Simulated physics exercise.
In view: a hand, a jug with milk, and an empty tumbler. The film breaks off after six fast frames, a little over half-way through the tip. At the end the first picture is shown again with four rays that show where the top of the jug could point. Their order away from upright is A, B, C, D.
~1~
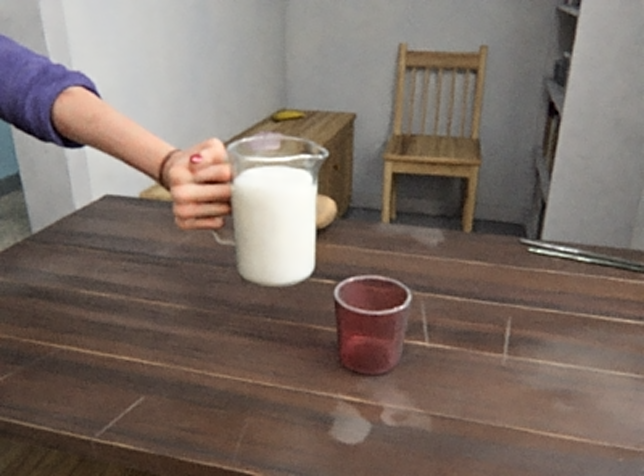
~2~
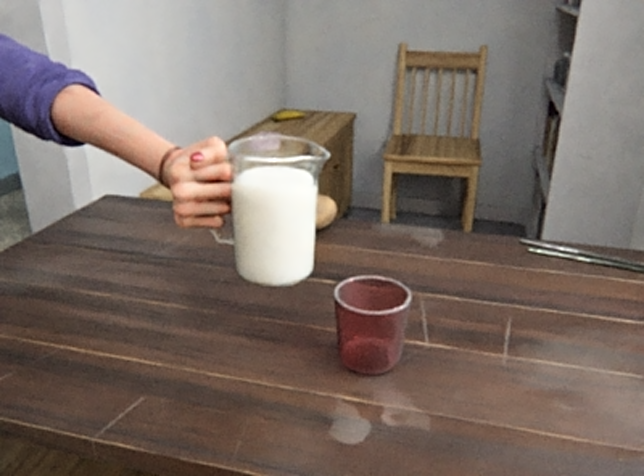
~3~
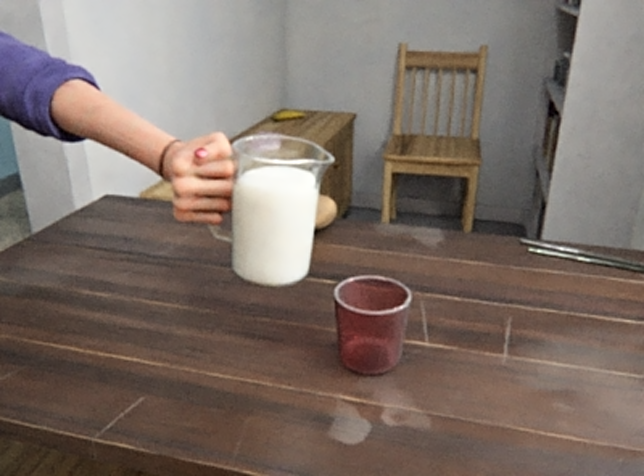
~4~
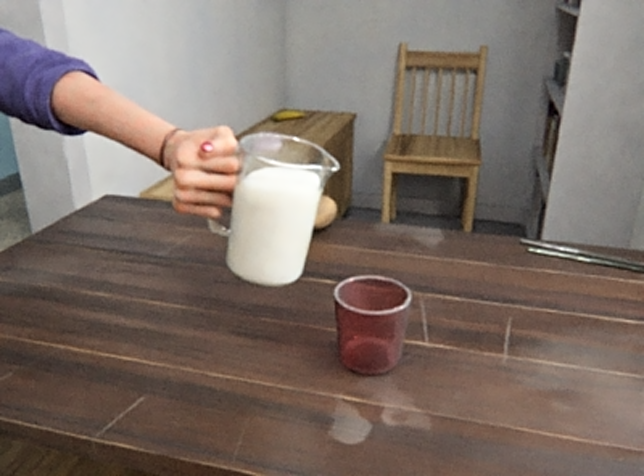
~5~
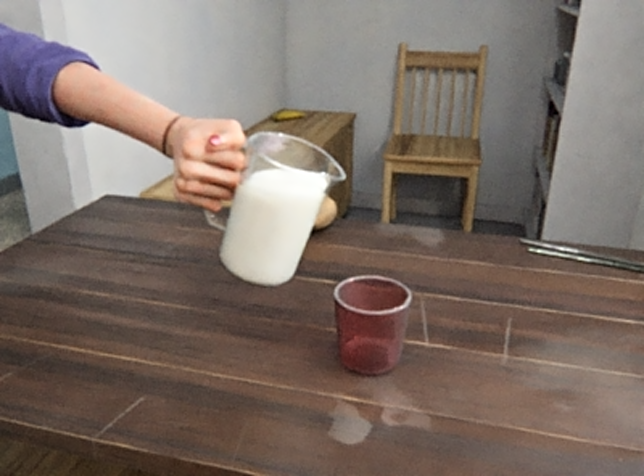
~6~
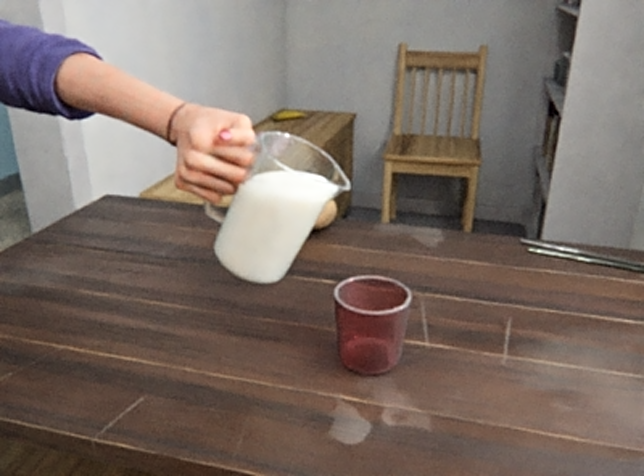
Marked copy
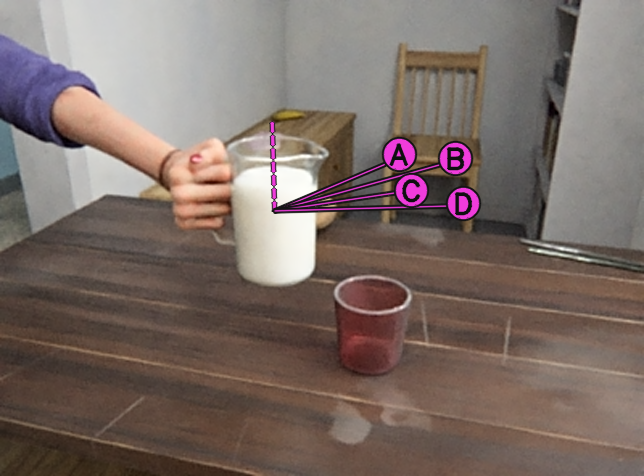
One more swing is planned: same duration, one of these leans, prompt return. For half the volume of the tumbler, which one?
A beats the others.
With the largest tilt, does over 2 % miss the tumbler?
Yes.
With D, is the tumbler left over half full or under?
Over.
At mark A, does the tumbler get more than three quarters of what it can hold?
No.
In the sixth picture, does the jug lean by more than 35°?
No.
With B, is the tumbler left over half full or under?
Over.
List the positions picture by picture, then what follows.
The first frame shows upright, lip at (326, 154); rim of the tumbler round (372, 293); nothing has left yet.
The second frame shows upright, lip at (327, 156); nothing has left yet.
The third frame shows tipped about 5°, lip at (331, 160); nothing has left yet.
The fourth frame shows tipped about 11°, lip at (337, 167); nothing has left yet.
The fifth frame shows tipped about 19°, lip at (343, 176); nothing has left yet.
The sixth frame shows tipped about 27°, lip at (348, 187); nothing has left yet.
On the marked copy, A at (384, 164); B at (439, 164); C at (394, 193); D at (446, 206).
With A, the tumbler ends with about 48 % of what it can hold.
With B, the tumbler ends with about 67 % of what it can hold.
With C, the tumbler ends with about 72 % of what it can hold; 13 % of the milk is spilt.
With D, the tumbler ends with about 77 % of what it can hold; 24 % of the milk is spilt.
